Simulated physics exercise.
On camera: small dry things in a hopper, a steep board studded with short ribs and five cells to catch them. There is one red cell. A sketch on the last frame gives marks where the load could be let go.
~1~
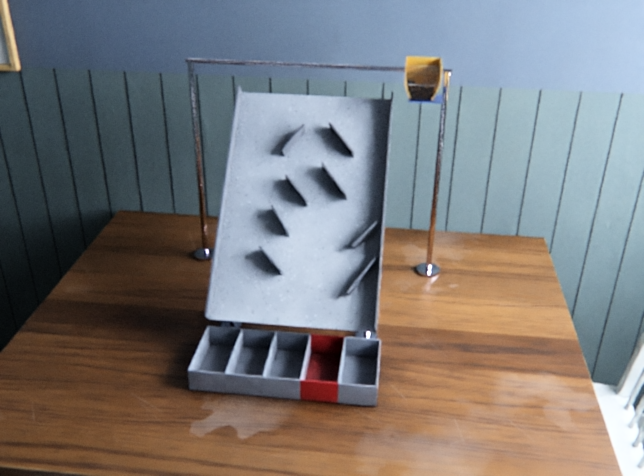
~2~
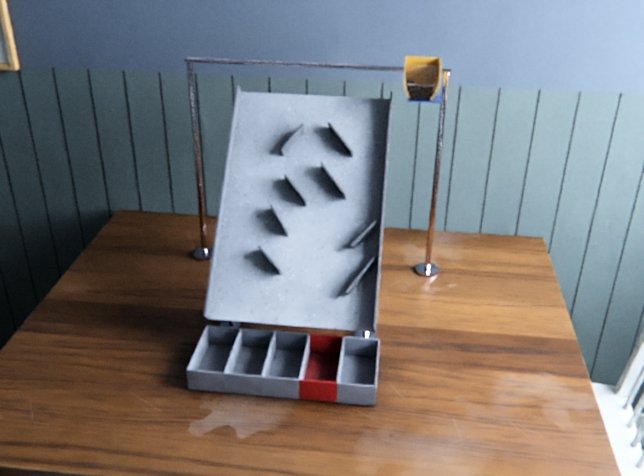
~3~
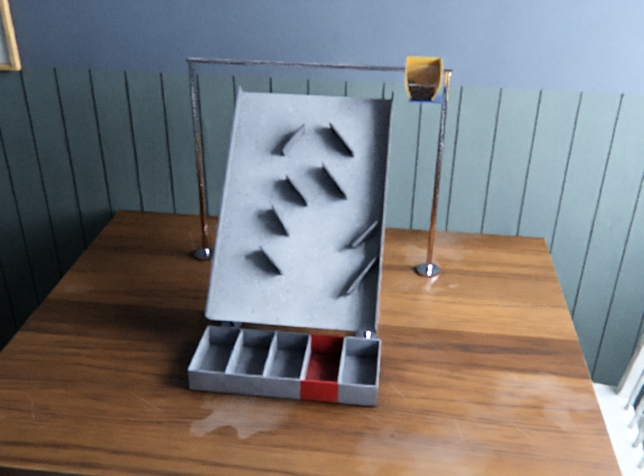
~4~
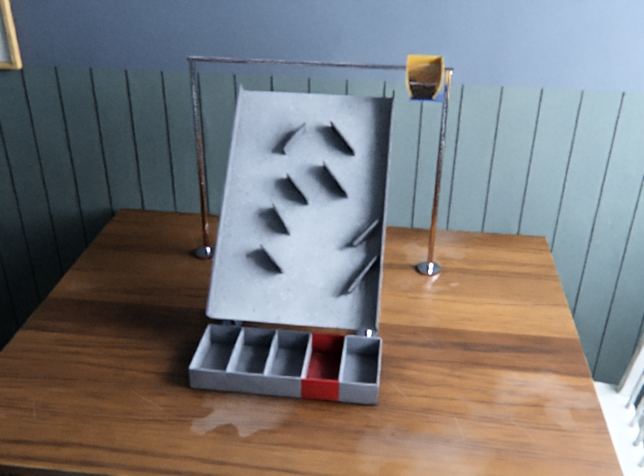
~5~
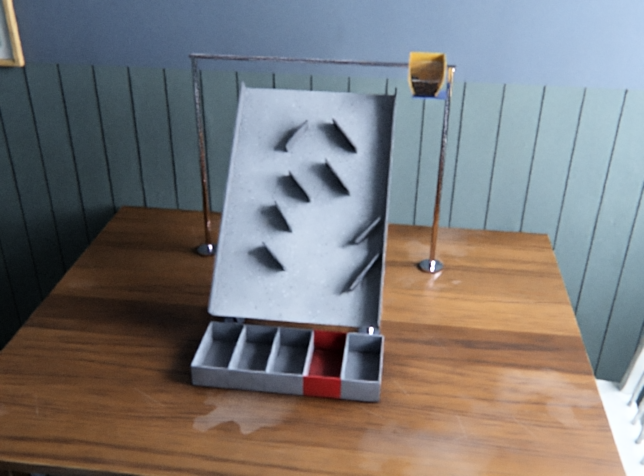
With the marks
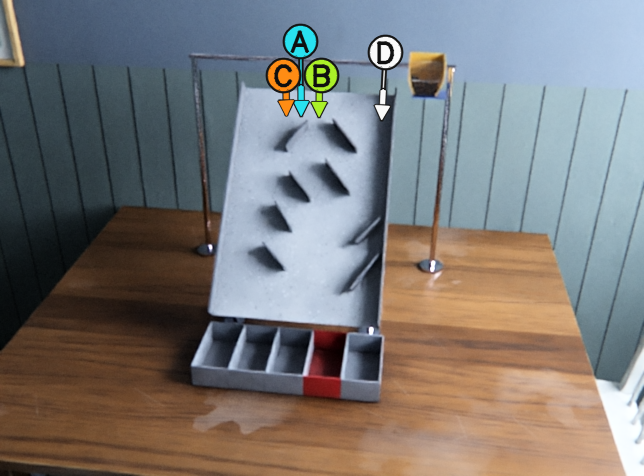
In this clip, a yellow hopper hangs from a metal frame above a steep grey board with short ribs and five cells below, one of them red; nothing moves except a slight shift of the view.
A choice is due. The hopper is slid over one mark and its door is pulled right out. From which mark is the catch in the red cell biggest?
Go for B.
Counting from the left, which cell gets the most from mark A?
The first.
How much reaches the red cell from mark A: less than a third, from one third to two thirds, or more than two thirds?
Mark A gives less than a third.
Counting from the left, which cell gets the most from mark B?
It is the fourth one.
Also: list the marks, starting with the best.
The order is B, D, A, C.
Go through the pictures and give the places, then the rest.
In the first frame, hopper at (421, 94), black beans, door shut.
In the second frame, ribs (281, 150) to (303, 124), (329, 122) to (352, 151), (285, 174) to (306, 201).
In the third frame, ribs (322, 163) to (346, 195), (272, 205) to (287, 232), (353, 244) to (377, 222).
In the fourth frame, ribs (260, 245) to (282, 269), (349, 290) to (378, 255).
In the fifth frame, red cell at (322, 386), number 4 of 5 from the left.
On the marked copy, mark A meets the board at (301, 110); mark B meets the board at (319, 111); mark C meets the board at (286, 110); mark D meets the board at (381, 114).
With A, a small part in the red cell, most in other cells, a stray few outside the box.
With B, about two thirds in the red cell, about a quarter in other cells, a small part outside the box.
With C, none in the red cell, nearly all in other cells, a stray few outside the box.
With D, about a third in the red cell, about half in other cells, a small part held on the board.
